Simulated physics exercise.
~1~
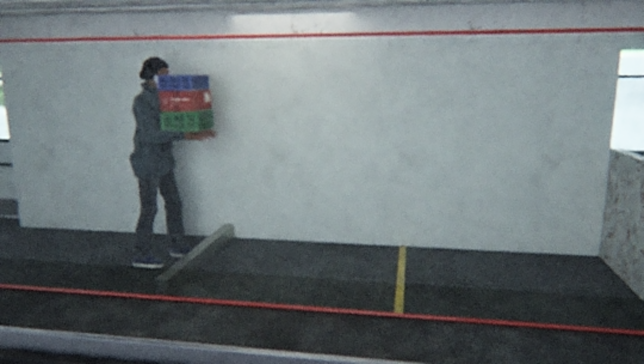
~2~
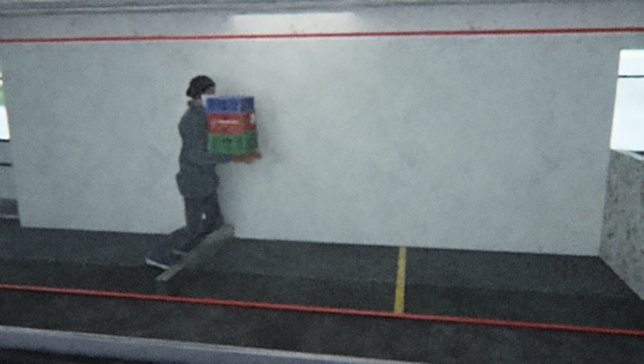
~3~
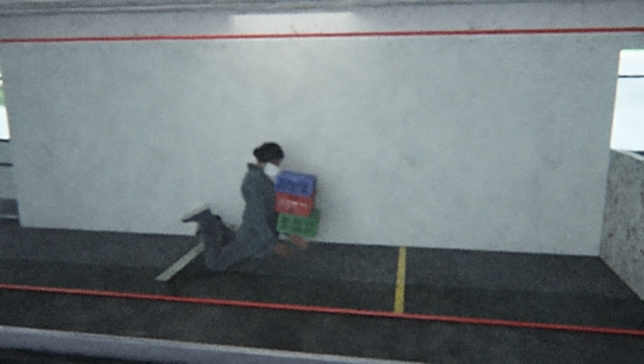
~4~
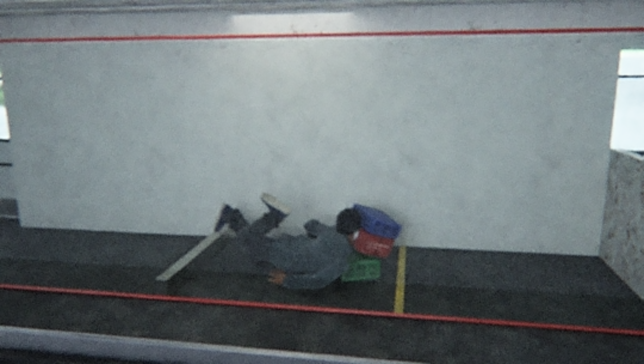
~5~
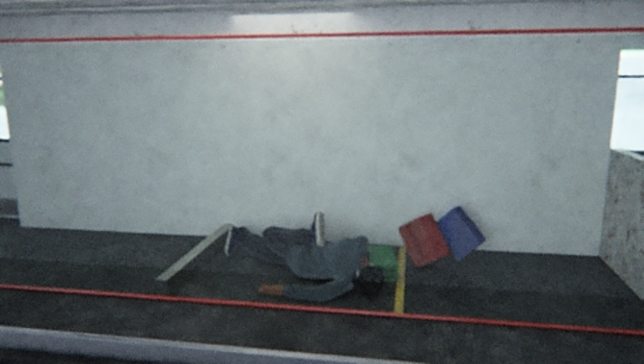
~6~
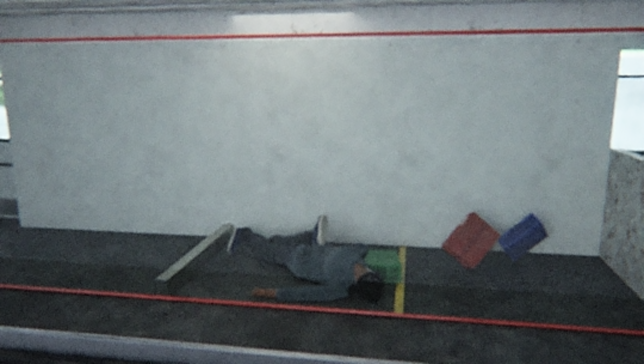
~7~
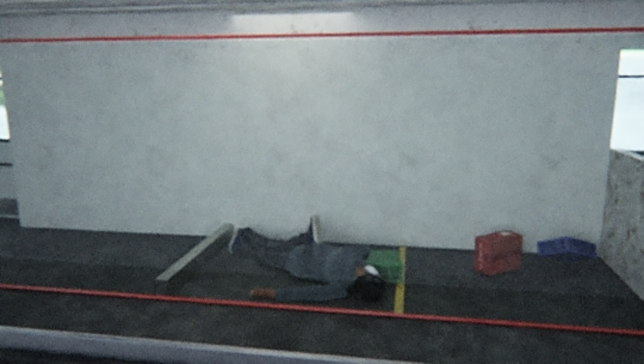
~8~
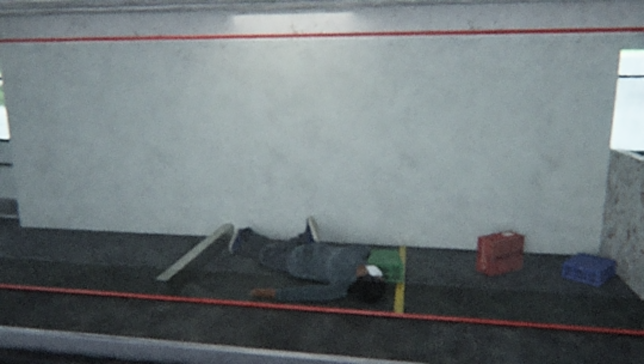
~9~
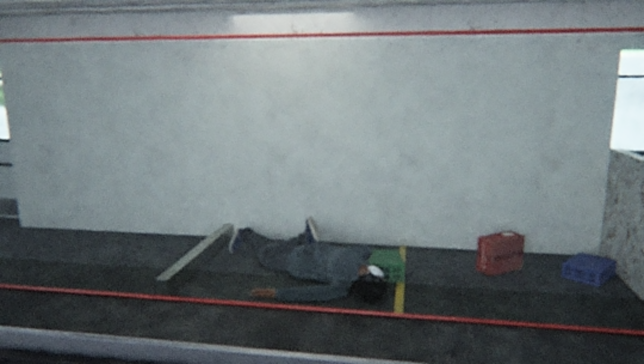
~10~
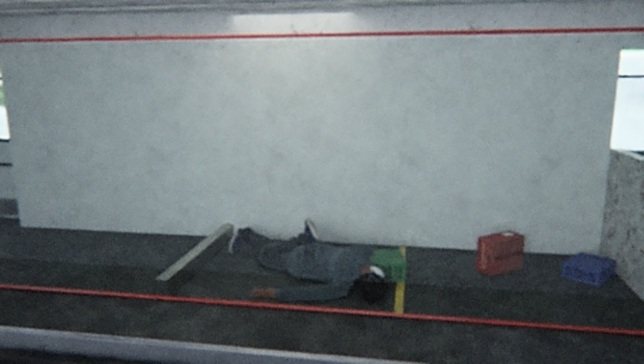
A person in dark clothing and a white face mask walks right along a dark floor beside a pale wall, arms holding a stack of blue, red and green crates. At a low bar lying on the floor, the walker pitches forward, feet kicking up behind. The body lands face down with the stack just short of a yellow line. The red and blue crates tumble over the line, turning as they go, while the green one stays by the head. Finally the red crate stands on edge, the blue rests farther right, and the person lies sprawled.
